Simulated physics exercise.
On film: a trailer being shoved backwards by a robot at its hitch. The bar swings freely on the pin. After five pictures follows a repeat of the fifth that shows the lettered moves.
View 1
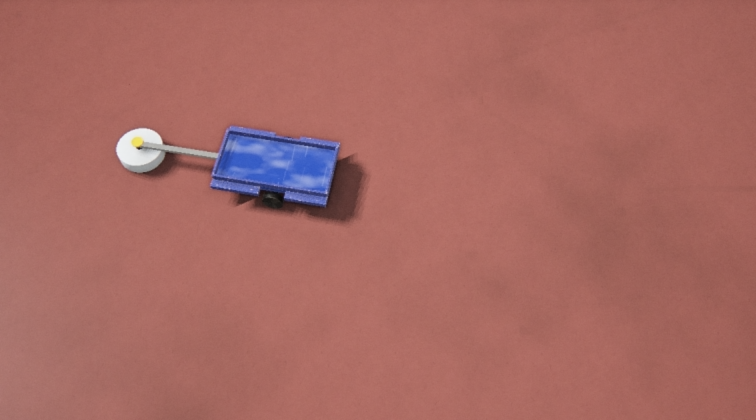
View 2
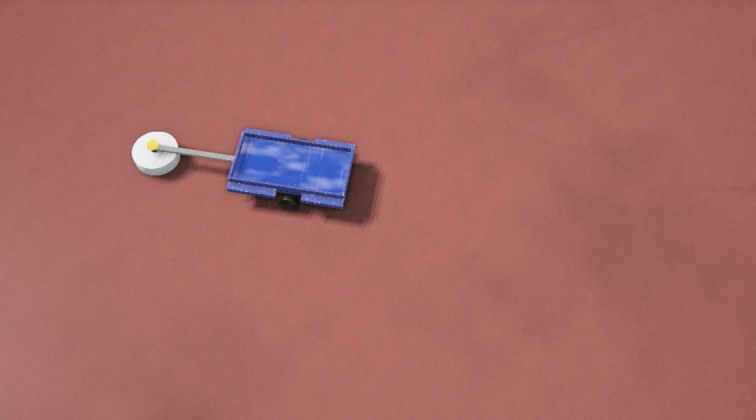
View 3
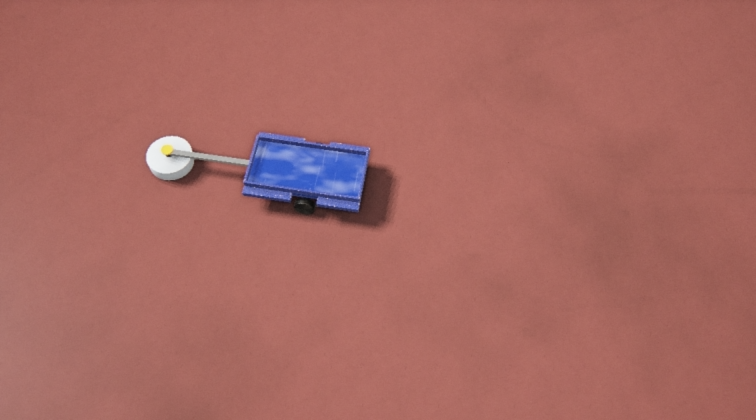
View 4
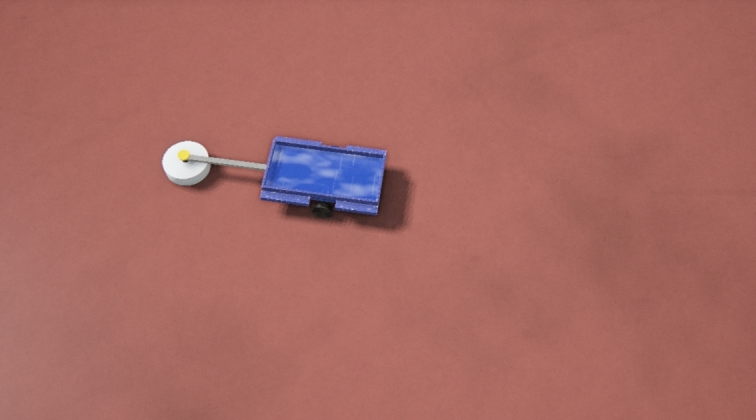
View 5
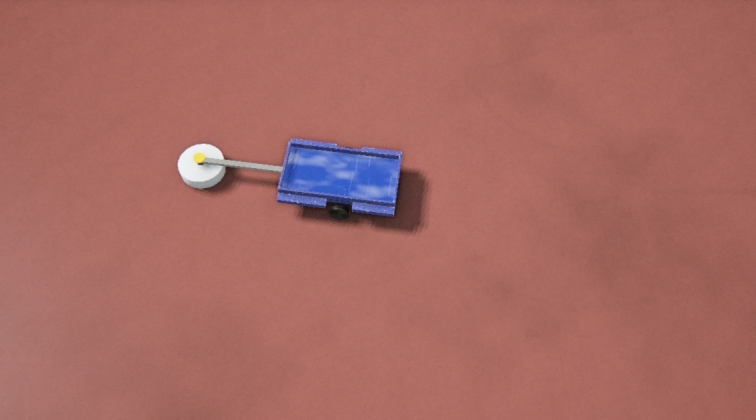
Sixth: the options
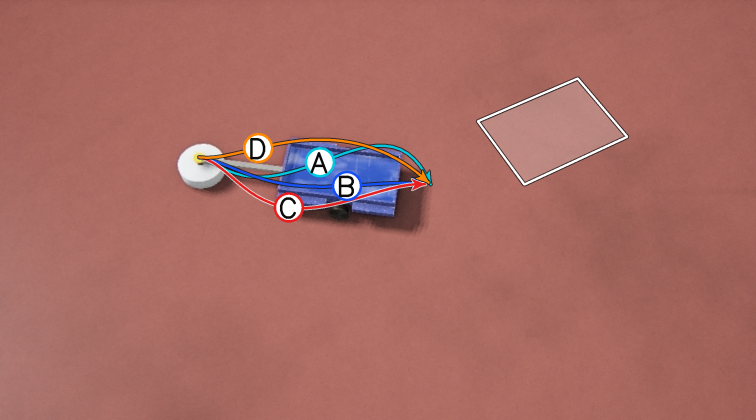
At the start, a round white robot with a yellow pin on top sits at the upper left, joined by a thin grey bar to a blue cart on its right. The robot pushes the cart steadily rightward and slightly downward across the reddish floor, staying behind it throughout.
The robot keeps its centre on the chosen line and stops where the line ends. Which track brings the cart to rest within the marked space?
Line C does it.
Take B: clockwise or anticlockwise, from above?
Anticlockwise.
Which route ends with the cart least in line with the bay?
The widest miss is D.
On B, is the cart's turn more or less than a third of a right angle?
Less than that.
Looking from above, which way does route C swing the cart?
It turns anticlockwise.
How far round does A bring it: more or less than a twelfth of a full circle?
It turns less than that.
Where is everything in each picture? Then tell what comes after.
The first picture shows robot (140, 148); blue cart (277, 164).
The second picture shows robot (156, 152); blue cart (293, 166).
The third picture shows robot (170, 156); blue cart (308, 170).
The fourth picture shows robot (186, 161); blue cart (325, 173).
The fifth picture shows robot (202, 164); blue cart (341, 175).
On the marked copy, A from (199, 157) via (328, 159) to (431, 185); B from (199, 157) via (312, 187) to (425, 184); C from (199, 157) via (298, 208) to (425, 184); D from (199, 157) via (317, 140) to (429, 183); the bay at (552, 129).
With C. Early on, robot (268, 208), cart (411, 176).
Further on, robot (355, 205), cart (487, 155).
At the end, robot (430, 191), cart (550, 132); the cart stands in the bay.
As for the rest, A leaves the cart at (576, 216), out of the bay; B leaves the cart at (572, 172), out of the bay; D leaves the cart at (551, 273), out of the bay.
